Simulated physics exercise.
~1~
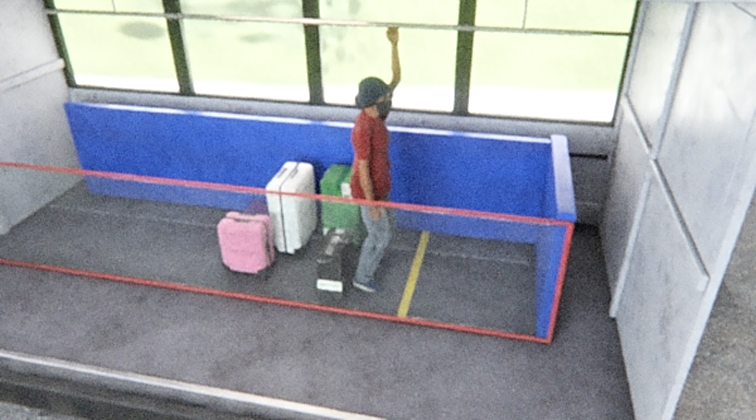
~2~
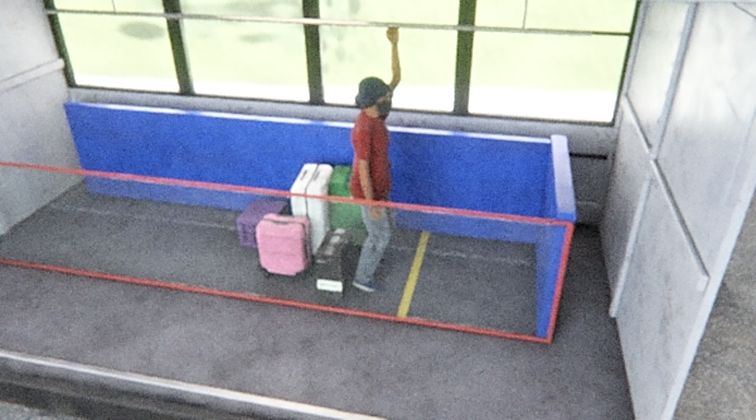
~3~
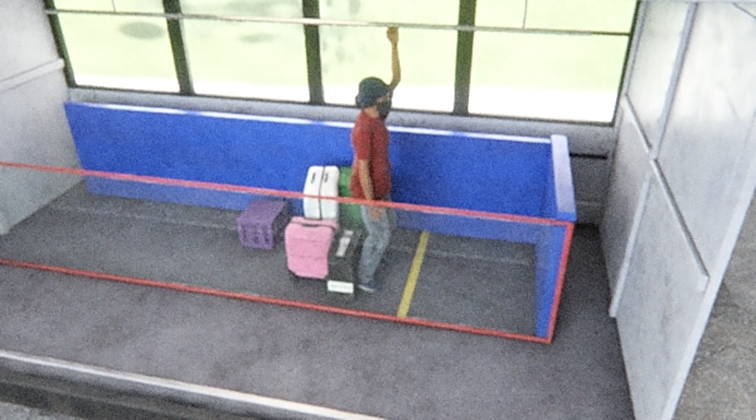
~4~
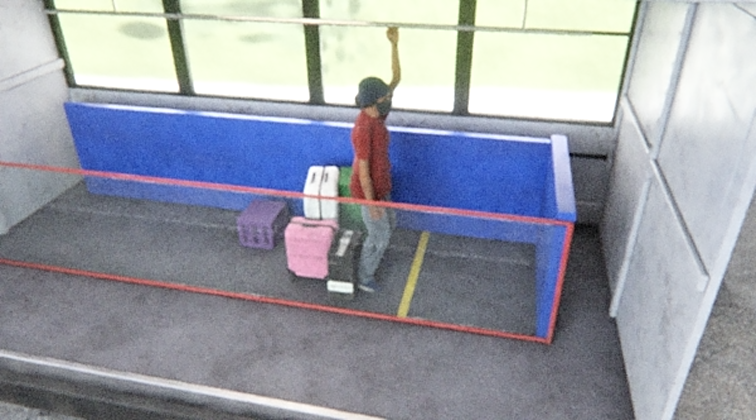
In the standing bay of a tram, a passenger in a red shirt and dark cap holds the overhead rail, with luggage standing loose on the floor to the left of a yellow line. The pink case slides right toward the black box by the passenger's feet, the tall white case shifts the same way, and a purple crate comes into view behind them. The pink and white cases edge a little farther right, and the black box moves slightly too. Then everything rests upright, bunched beside the unmoved passenger, all short of the yellow line.
